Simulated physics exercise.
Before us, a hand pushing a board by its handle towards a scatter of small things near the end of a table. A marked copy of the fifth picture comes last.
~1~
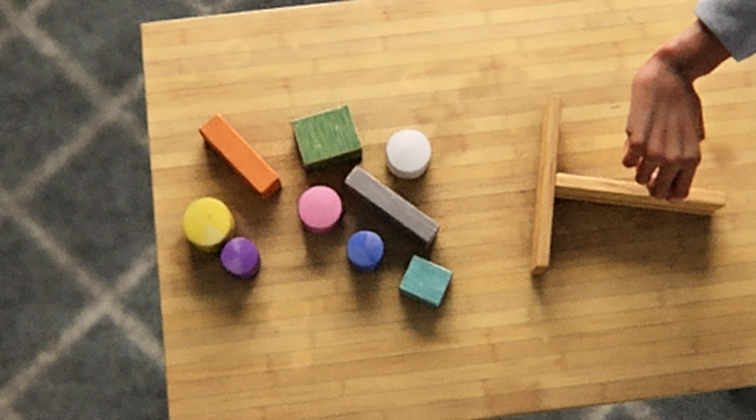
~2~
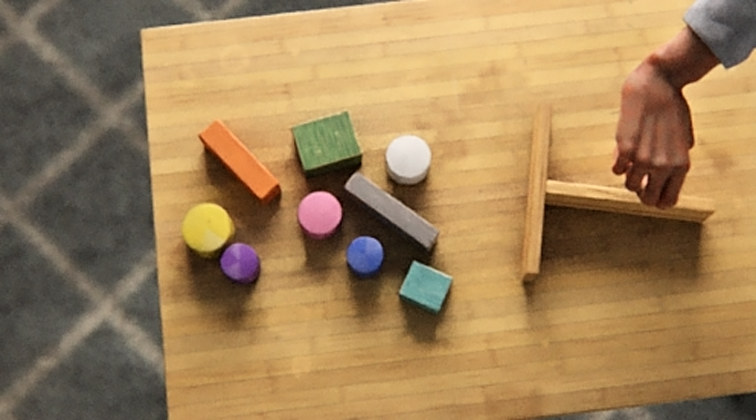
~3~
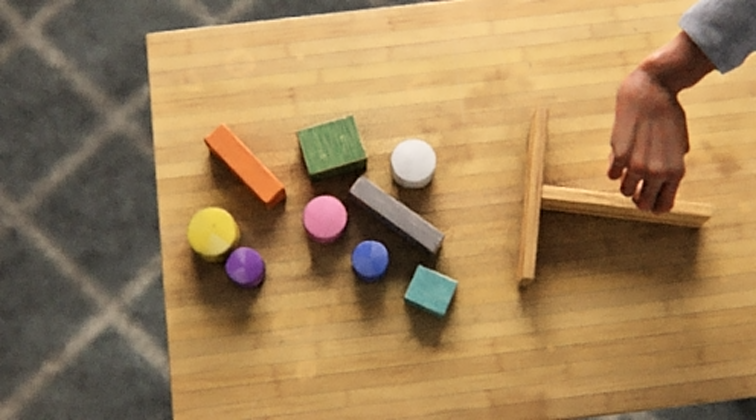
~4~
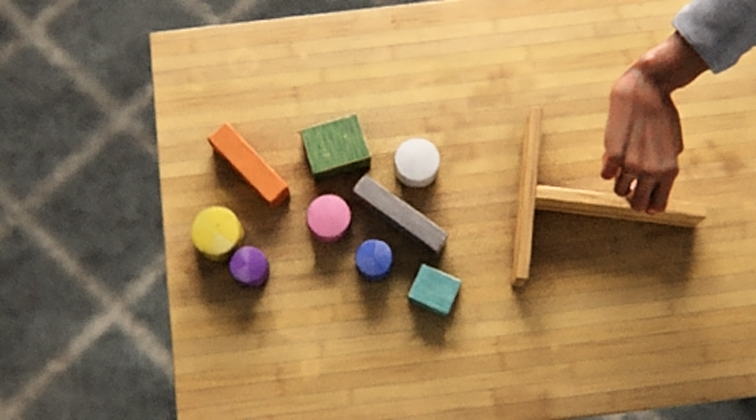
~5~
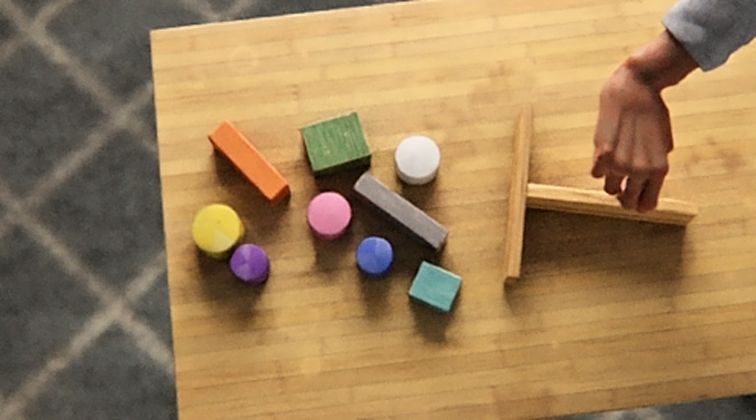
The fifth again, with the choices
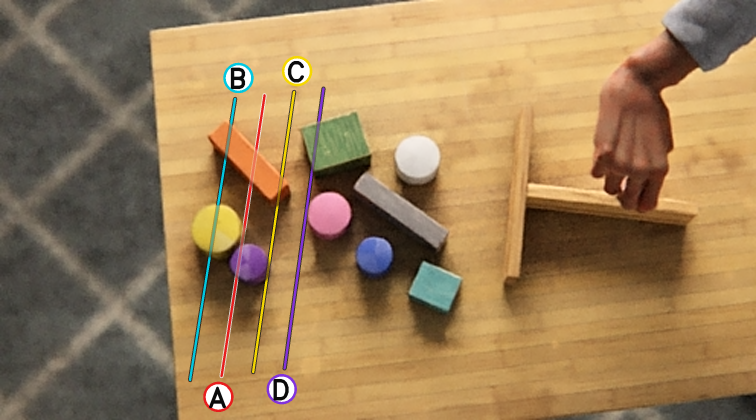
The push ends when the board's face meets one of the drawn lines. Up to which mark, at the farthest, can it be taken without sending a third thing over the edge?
It should halt at A.
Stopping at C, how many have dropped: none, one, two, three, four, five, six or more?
The count is none.
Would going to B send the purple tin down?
Yes.
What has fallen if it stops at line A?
It is the yellow tin.
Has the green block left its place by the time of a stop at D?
Yes.
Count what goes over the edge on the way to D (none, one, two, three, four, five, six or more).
By then, none.
On the marked copy, A at (244, 231); B at (213, 234); C at (274, 227); D at (305, 224).
Taking A. A third of the way, board (422, 201); turquoise block (385, 303); green block (332, 140).
Two thirds of the way, board (321, 213); yellow tin (213, 232); purple tin (243, 272).
When it is over, board (244, 222); yellow tin over the edge; orange stick (167, 175); one fallen.
As for the rest, B drops four; C is within the limit but short; D is within the limit but short.
